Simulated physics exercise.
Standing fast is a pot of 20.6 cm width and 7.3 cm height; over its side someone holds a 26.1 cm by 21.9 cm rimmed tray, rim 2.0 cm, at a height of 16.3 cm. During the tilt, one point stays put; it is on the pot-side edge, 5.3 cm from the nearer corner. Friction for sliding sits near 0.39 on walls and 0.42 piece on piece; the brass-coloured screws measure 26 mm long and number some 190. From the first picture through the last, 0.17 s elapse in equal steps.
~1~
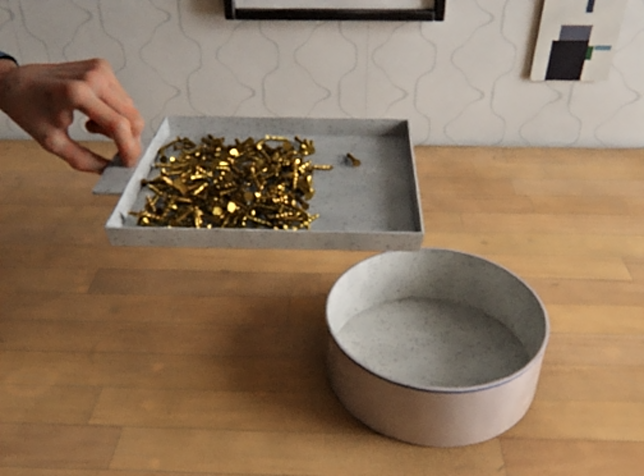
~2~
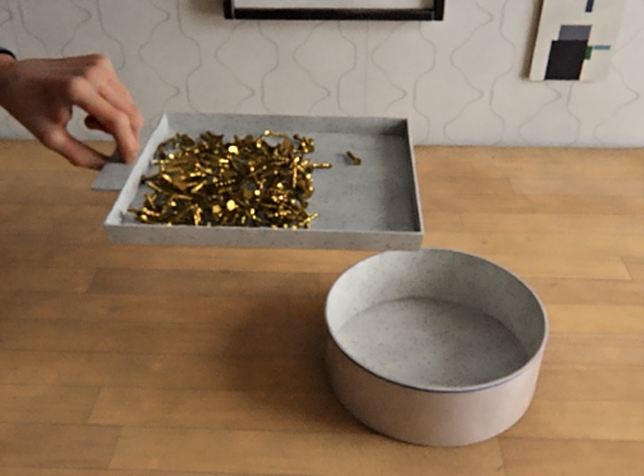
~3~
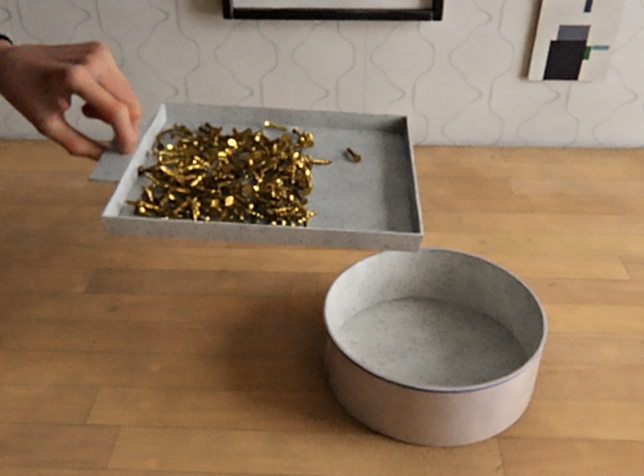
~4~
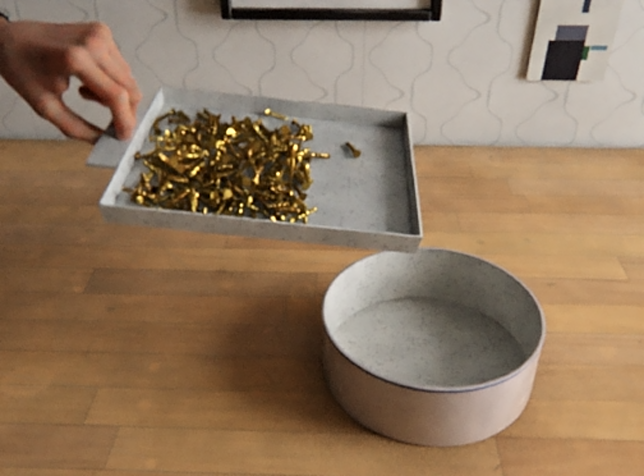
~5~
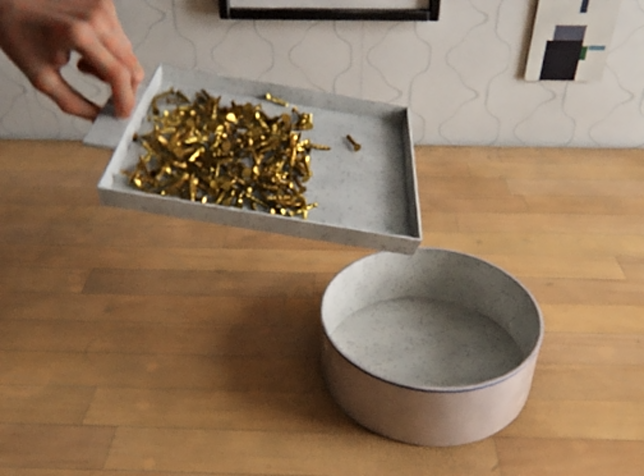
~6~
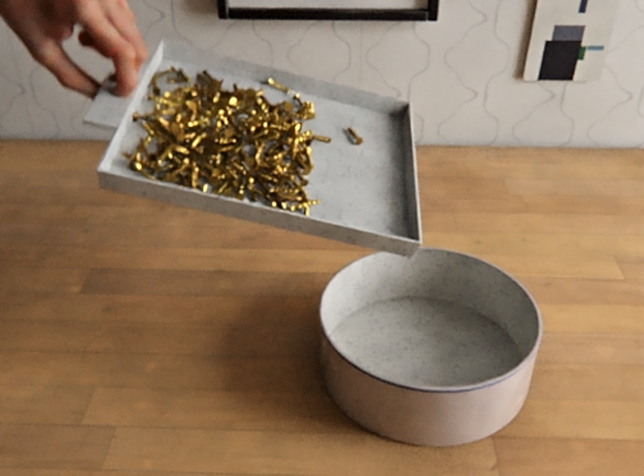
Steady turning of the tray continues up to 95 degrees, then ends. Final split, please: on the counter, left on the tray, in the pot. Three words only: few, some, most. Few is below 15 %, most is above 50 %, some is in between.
Counter - few, tray - few, pot - most.
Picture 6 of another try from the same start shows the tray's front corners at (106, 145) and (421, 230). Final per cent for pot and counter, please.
You'd end with pot at 40 and counter at 55.
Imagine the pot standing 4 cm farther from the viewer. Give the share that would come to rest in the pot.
It would come to roughly 70 percent.
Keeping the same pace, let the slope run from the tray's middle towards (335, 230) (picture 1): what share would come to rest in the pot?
Something like 80 per cent of the pieces.
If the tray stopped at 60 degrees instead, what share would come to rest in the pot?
70 per cent.
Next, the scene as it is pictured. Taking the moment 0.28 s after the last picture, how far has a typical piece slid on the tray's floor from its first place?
Roughly 6 cm.
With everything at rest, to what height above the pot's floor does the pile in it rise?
Some 3.5 cm.
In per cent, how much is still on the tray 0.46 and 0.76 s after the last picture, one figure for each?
70 then 0.
Then, 0.28 s after the last picture, tilt 56 degrees; the tray holds 100 %, the pot 0 %.
Then, 0.46 s after the last picture, tilt 83 degrees; the tray holds 70 %, the pot 5 %.
Then, 0.76 s after the last picture, tilt 95 degrees; the tray holds 0 %, the pot 95 %.
In the end, counter 5 %, tray 0 %, pot 95 %.
